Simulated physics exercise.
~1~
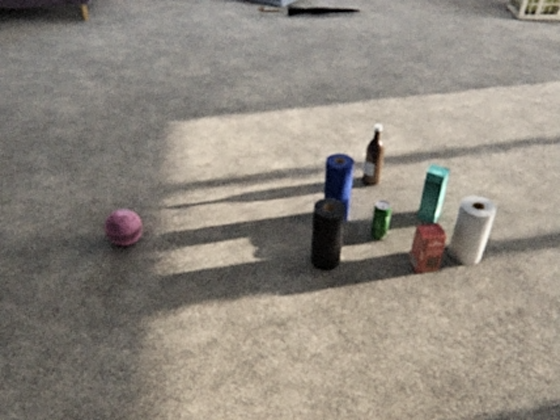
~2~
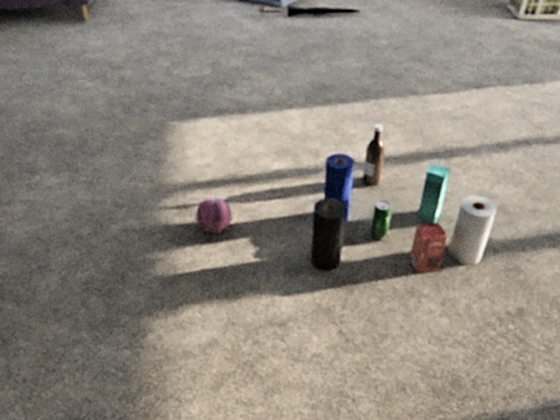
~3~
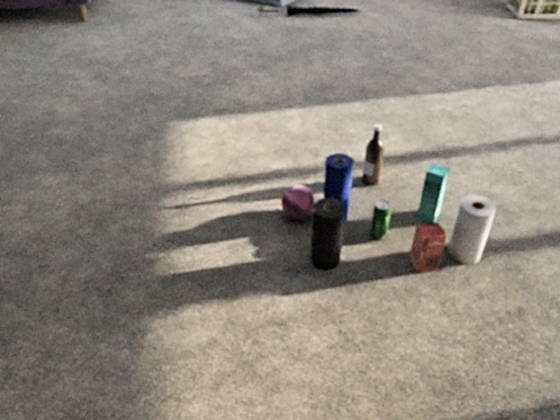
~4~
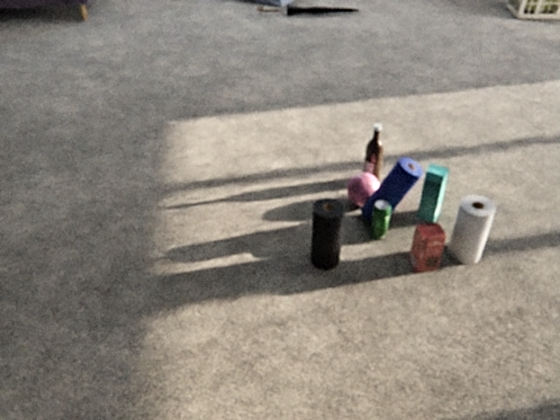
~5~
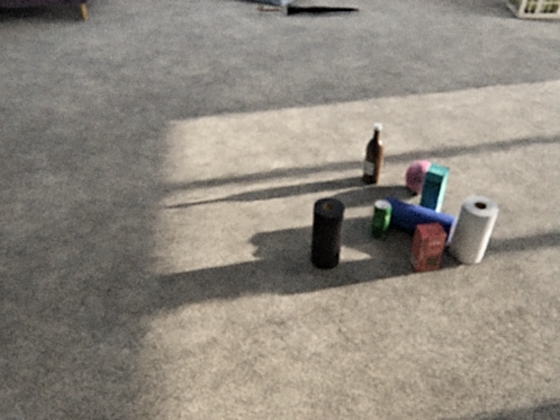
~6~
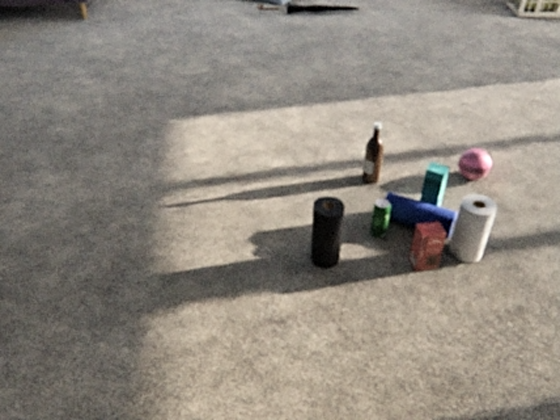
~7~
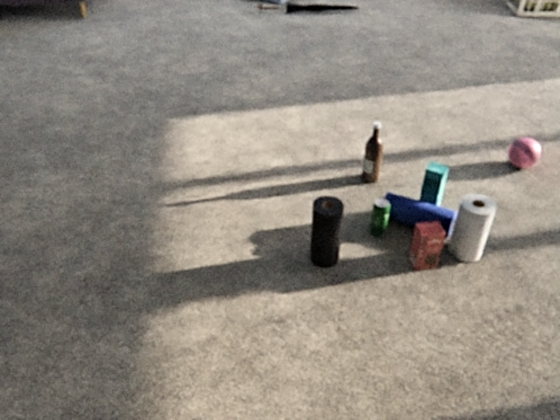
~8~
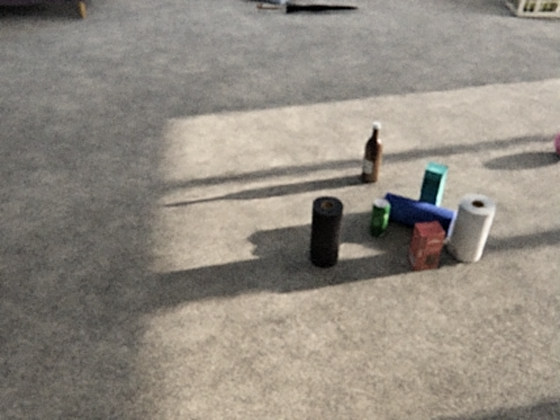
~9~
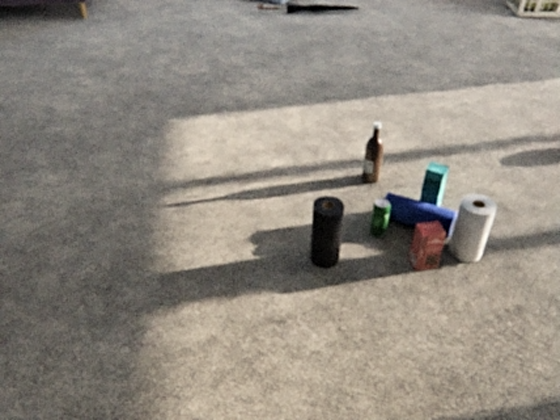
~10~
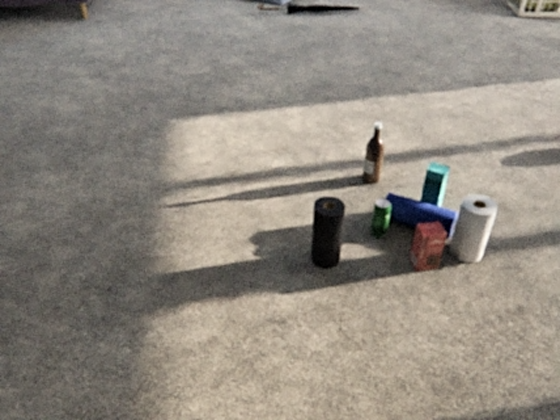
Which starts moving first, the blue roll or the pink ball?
The pink ball starts moving first, and the blue roll only moves once the ball reaches it.
